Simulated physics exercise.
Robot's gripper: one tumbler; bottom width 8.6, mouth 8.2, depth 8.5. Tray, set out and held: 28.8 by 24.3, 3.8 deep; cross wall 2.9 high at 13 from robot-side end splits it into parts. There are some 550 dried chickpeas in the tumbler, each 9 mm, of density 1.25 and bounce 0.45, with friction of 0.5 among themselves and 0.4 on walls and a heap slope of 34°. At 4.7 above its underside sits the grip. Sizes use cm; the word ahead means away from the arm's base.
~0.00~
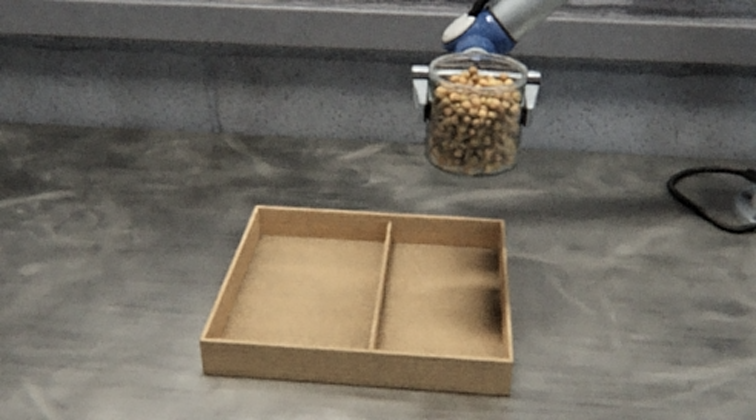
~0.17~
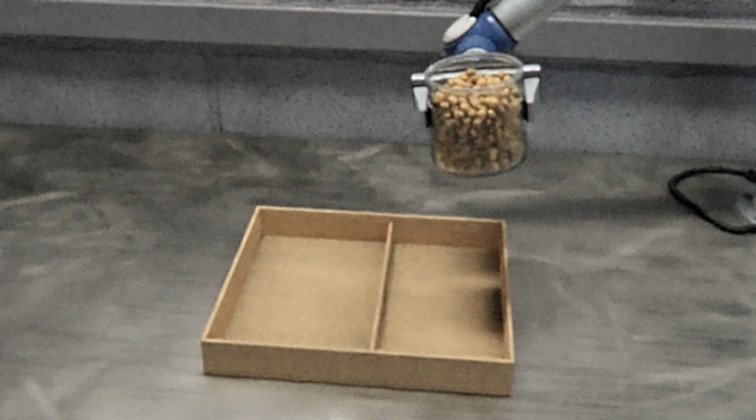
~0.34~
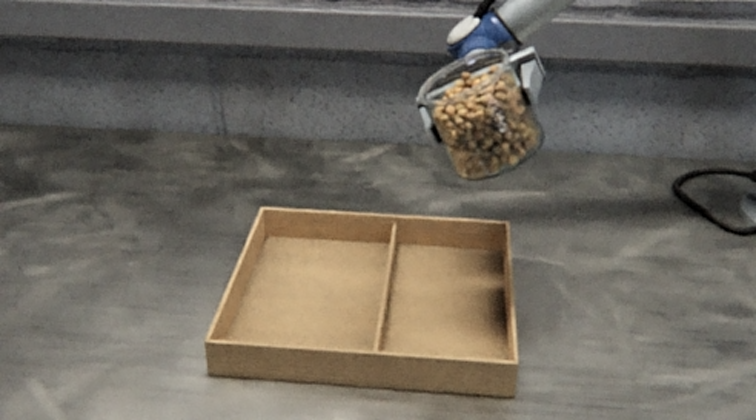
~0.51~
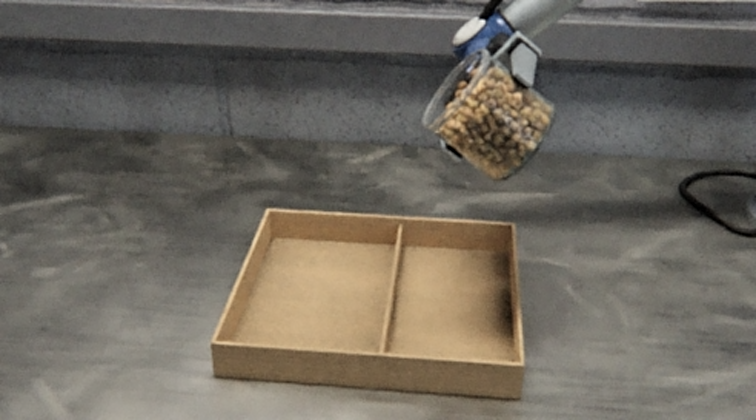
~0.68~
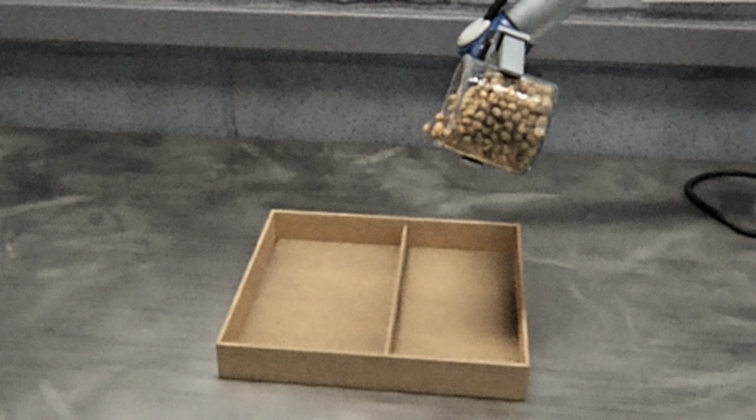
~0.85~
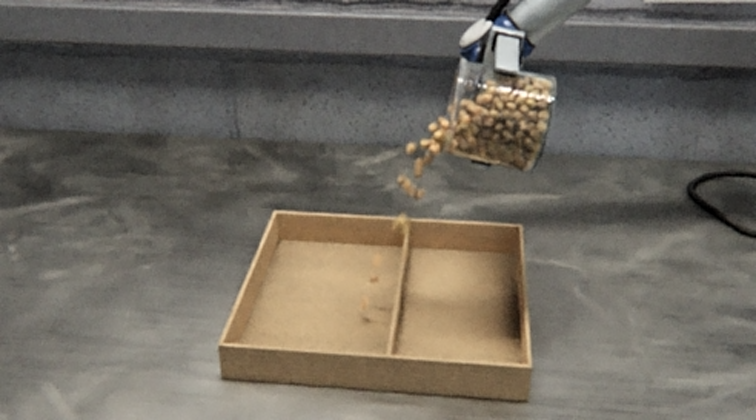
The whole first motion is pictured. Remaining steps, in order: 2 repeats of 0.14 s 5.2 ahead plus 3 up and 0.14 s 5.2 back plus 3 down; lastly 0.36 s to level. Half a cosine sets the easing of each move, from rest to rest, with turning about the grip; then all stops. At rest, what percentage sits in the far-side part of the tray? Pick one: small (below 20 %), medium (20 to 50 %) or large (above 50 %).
Large.
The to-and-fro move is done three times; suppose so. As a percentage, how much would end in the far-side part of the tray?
In that case, some 85 per cent.
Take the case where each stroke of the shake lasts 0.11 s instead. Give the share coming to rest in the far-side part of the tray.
That gives about 80 percent.
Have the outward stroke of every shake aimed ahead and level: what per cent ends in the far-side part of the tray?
65 %.
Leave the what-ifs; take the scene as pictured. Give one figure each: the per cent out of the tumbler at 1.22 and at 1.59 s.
At the first moment 75 per cent, at the second 90 per cent.
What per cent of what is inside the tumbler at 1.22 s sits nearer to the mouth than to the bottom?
Estimate: Around 35 %.
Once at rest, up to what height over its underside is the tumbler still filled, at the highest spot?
About 3.5 cm.
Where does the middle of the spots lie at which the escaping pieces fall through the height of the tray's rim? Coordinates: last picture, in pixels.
They come through centred close to (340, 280).
By 1.22 s, tilted 80° forward, highest piece 25 above the table; 331 in the far-side part, 130 in the tumbler, 22 in the robot-side part, 1 on the table or floor, 64 in flight or on a rim.
By 1.59 s, tilted 41° forward, highest piece 24 above the table; 445 in the far-side part, 55 in the robot-side part, 43 in the tumbler, 3 on the table or floor, 2 in flight or on a rim.
By 1.97 s, level, highest piece 22 above the table; 446 in the far-side part, 55 in the robot-side part, 43 in the tumbler, 4 on the table or floor.
By 3.02 s, level, highest piece 22 above the table; 446 in the far-side part, 55 in the robot-side part, 43 in the tumbler, 4 on the table or floor.
Final count, 446 in the far-side part, 55 in the robot-side part, 43 in the tumbler, 4 on the table or floor. That is 81 % in the far-side part of the tray.
